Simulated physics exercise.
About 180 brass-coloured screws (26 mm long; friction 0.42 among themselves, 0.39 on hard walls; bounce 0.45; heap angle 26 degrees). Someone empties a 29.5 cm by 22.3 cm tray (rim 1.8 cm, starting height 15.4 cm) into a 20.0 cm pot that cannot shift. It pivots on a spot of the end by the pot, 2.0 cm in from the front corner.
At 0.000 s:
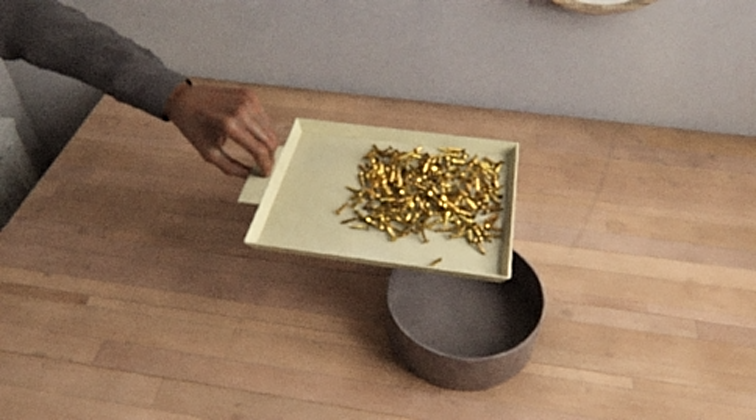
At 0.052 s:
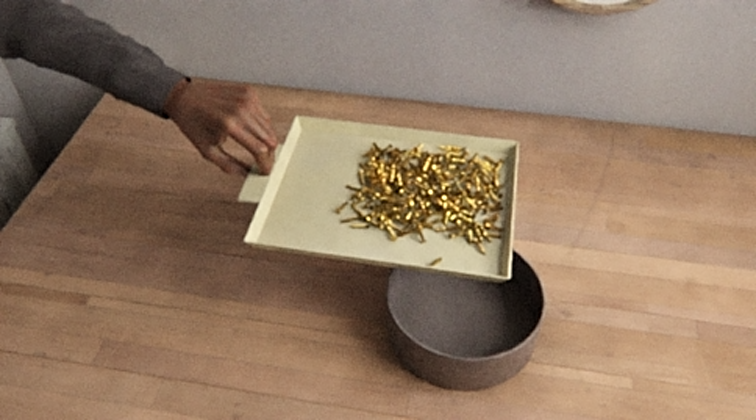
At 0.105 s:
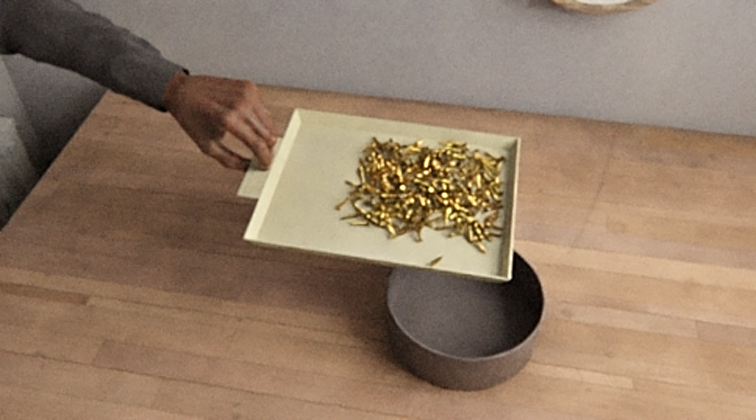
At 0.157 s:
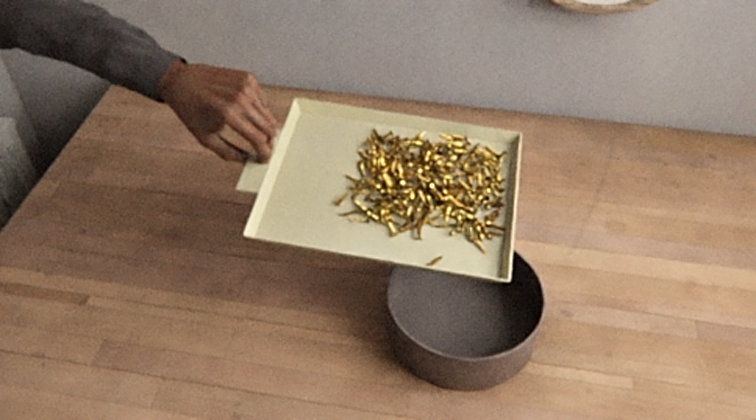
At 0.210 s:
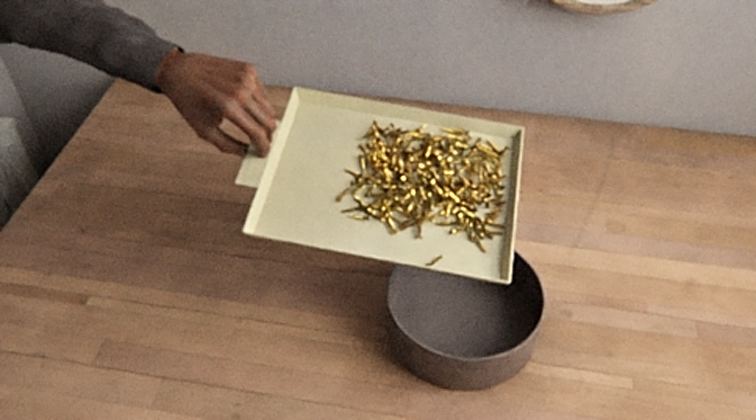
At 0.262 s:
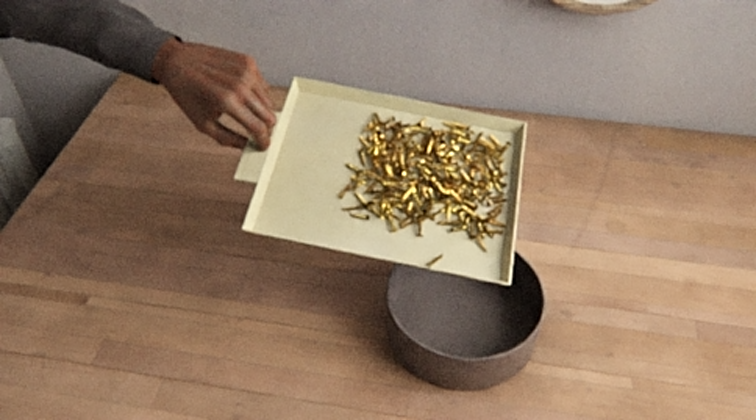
A hand gradually tilting a pale tray of brass-coloured screws above a dark round pot, the screws staying bunched in place.
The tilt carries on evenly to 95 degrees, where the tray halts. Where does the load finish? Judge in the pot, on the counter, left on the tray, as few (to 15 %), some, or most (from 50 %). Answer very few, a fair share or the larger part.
Pot the larger part, counter a fair share, tray very few.
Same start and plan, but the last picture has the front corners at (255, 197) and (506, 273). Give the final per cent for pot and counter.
Pot 40, counter 60.
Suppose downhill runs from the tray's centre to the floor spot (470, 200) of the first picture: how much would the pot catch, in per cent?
Some 30 per cent.
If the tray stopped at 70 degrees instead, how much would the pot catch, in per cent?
It would be near 70 per cent.
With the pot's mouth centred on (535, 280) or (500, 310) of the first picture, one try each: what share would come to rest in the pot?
Some 20 and 90 per cent.
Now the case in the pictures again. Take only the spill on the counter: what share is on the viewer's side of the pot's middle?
Some 100 per cent.
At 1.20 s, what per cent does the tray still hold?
Roughly 30 per cent.
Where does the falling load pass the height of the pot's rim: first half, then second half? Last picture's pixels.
First near (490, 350), later near (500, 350).
Then, at 0.82 s, tilt 52 degrees; the tray holds 95 %, the pot 0 %.
After 1.20 s, tilt 78 degrees; the tray holds 30 %, the pot 35 %.
After 1.66 s, tilt 95 degrees; the tray holds 0 %, the pot 70 %.
In the end, at 2.2 s, pot 70 %, counter 30 %, tray 0 %.
